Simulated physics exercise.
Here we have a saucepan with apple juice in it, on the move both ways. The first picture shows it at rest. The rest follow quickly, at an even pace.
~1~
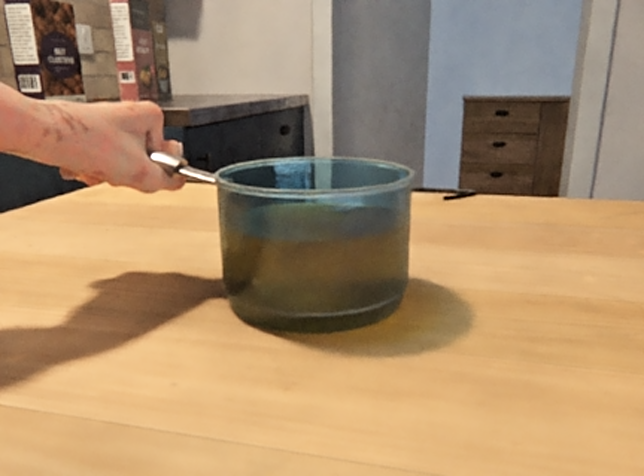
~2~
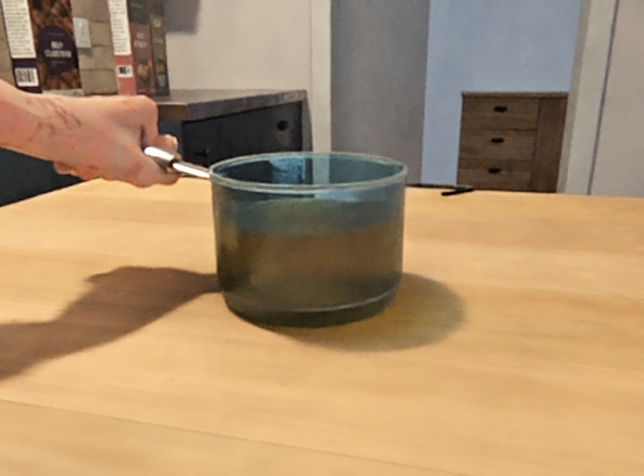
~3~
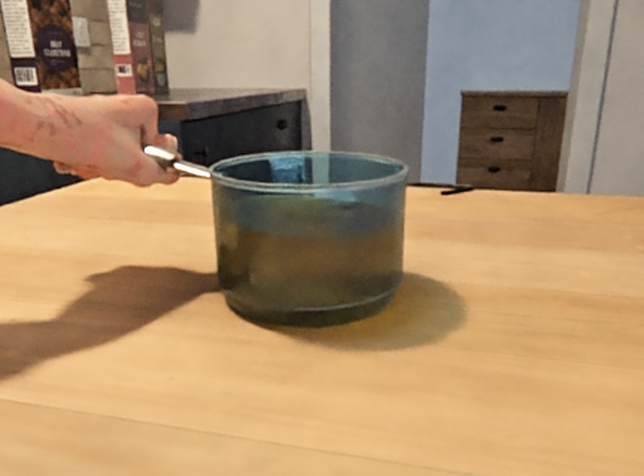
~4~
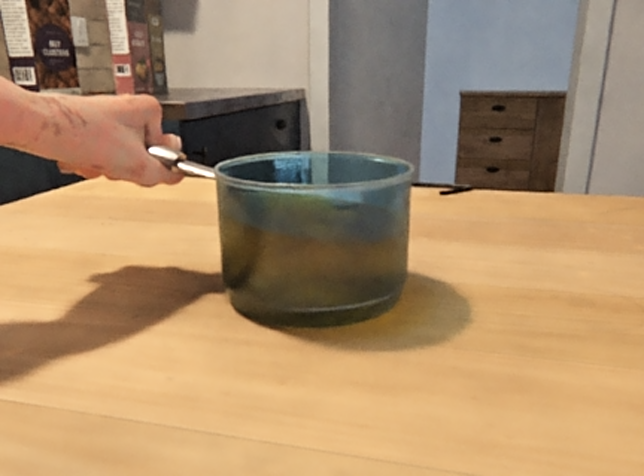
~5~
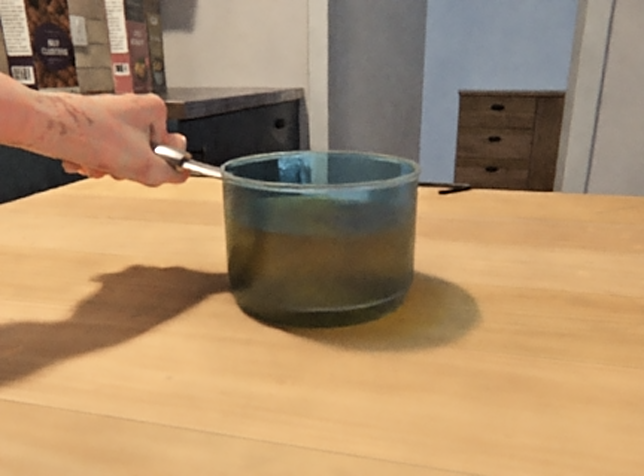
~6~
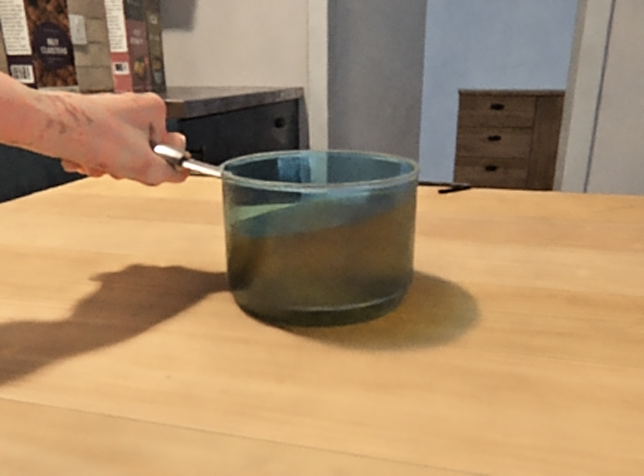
The video shows a hand holding the handle of a clear bluish saucepan of brownish liquid on a wooden table, shifting it slightly left and then right, as the liquid's surface tilts and rises higher on the right.
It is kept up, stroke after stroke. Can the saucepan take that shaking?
At that beat the saucepan loses some.
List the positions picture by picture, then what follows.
The first picture shows saucepan (315, 233) about two thirds full; at rest.
The second picture shows saucepan about two thirds full, surface at (309, 210); surface about level.
The third picture shows saucepan (310, 227) about two thirds full; surface a little higher on the left.
The fourth picture shows saucepan about two thirds full, surface at (314, 210); surface a little higher on the left.
The fifth picture shows saucepan (321, 227) about two thirds full; surface about level.
The sixth picture shows saucepan about two thirds full, surface at (320, 208); surface clearly higher on the right.
Soon after, the highest wave so far goes over the rim.
In the end, the highest wave so far goes over the rim; some is on the top.
